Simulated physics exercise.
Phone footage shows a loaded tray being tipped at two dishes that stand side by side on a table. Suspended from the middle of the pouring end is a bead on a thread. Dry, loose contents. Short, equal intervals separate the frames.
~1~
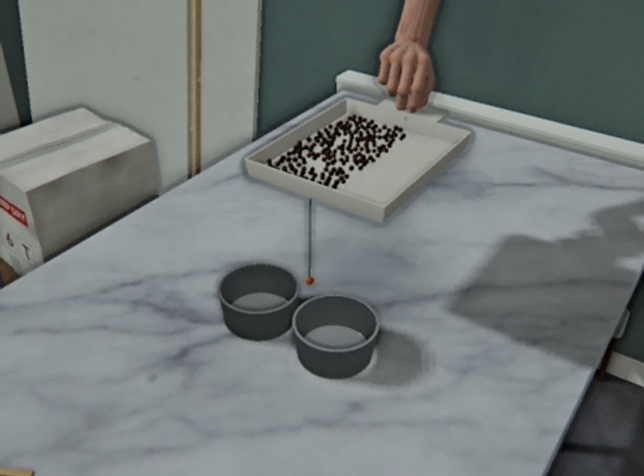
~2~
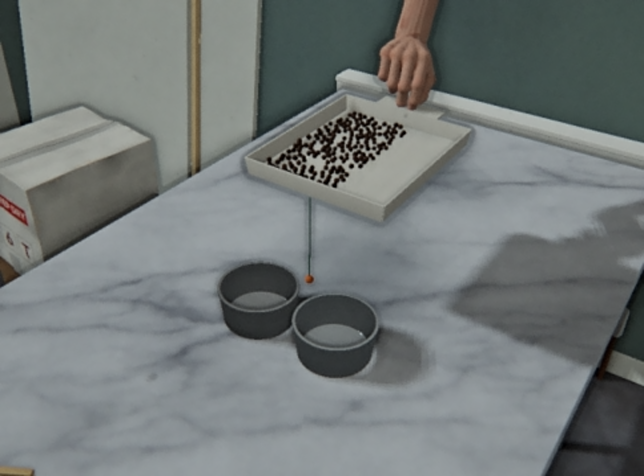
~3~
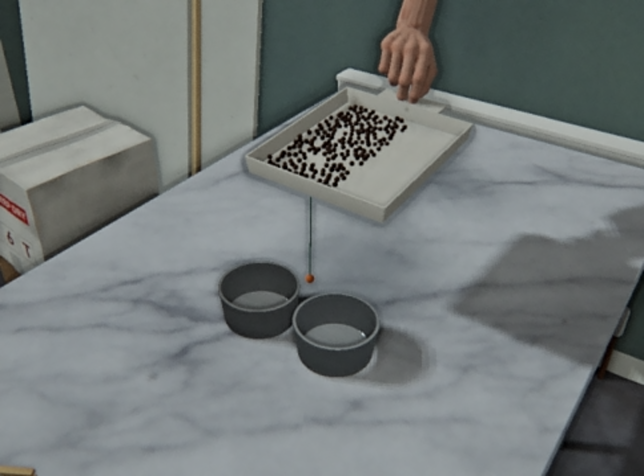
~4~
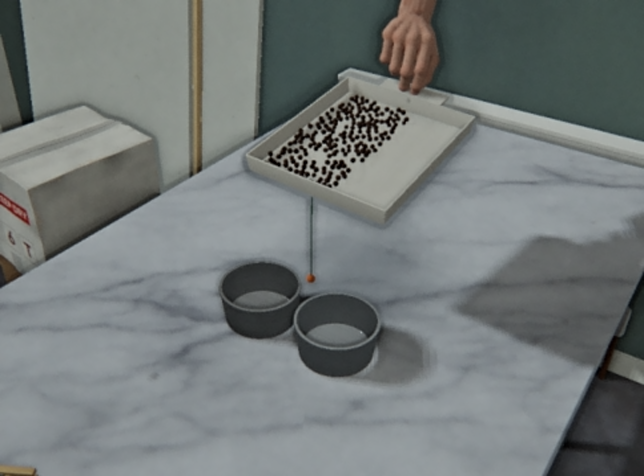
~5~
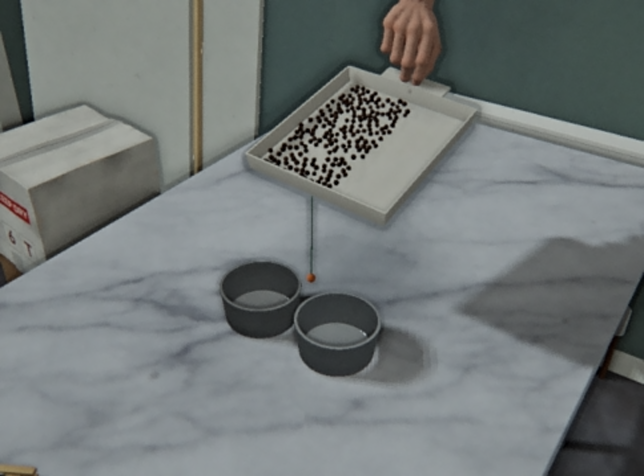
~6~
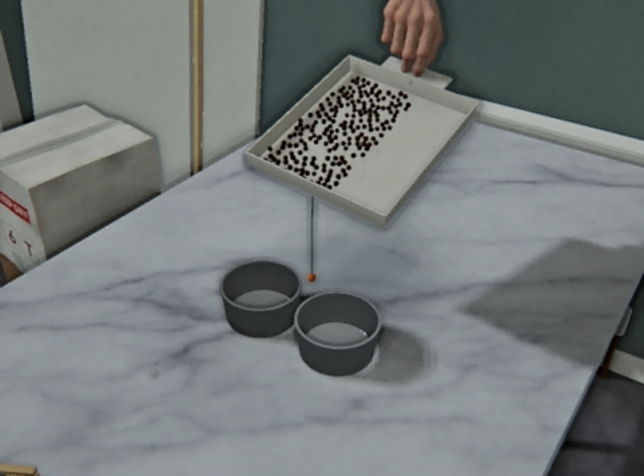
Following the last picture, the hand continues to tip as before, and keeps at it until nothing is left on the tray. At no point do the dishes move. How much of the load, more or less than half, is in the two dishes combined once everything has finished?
The dishes will keep most of it.
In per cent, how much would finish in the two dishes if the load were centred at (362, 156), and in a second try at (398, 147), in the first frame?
It's 70 percent the first time and 80 percent the second.
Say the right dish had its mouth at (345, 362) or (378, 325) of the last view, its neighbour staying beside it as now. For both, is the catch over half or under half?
First try: A minority; second try: A majority.
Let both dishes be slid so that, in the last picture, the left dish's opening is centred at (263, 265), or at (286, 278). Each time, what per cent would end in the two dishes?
30 per cent the first time, 90 per cent the second time.
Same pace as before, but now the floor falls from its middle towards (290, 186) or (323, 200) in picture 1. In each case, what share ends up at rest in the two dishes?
Well, 80 percent for one and then 70 percent for the other.
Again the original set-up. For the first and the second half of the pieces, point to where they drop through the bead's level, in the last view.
(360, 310) for the early half, (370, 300) for the late half.
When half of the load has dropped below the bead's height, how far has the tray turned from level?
Tilt: Around 110 degrees.
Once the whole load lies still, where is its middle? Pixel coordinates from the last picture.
Roughly at pixel (347, 349).
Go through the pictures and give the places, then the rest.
In the first frame, corners of the pouring end (249, 159) and (383, 205), level; middle of the load (342, 149), allspice berries; left dish (234, 320); right dish (312, 358); bead on its thread (310, 280).
In the second frame, corners of the pouring end (248, 157) and (383, 205), level; middle of the load (342, 147).
In the third frame, corners of the pouring end (249, 156) and (383, 206), tipped barely, lowest at the right corner; middle of the load (343, 143).
In the fourth frame, corners of the pouring end (249, 154) and (384, 208), tipped a little, lowest at the right corner; middle of the load (344, 137).
In the fifth frame, corners of the pouring end (249, 153) and (384, 211), tipped a little, lowest at the right corner; middle of the load (344, 132).
In the sixth frame, corners of the pouring end (249, 152) and (384, 213), tipped clearly, lowest at the right corner; middle of the load (345, 128); left dish (237, 317); right dish (314, 355).
Just after the last frame, tray tipped steeply; almost all on the tray; just a few outside both; just a few in the air.
A moment on, tray tipped right over; the larger part on the tray; about a tenth in the right dish; just a few outside both; just a few in the air.
Further on, tray tipped past a quarter turn; the larger part in the right dish; roughly a quarter outside both.
When it is over, tray tipped past a quarter turn; the larger part in the right dish; not one in the left dish; roughly a quarter outside both.
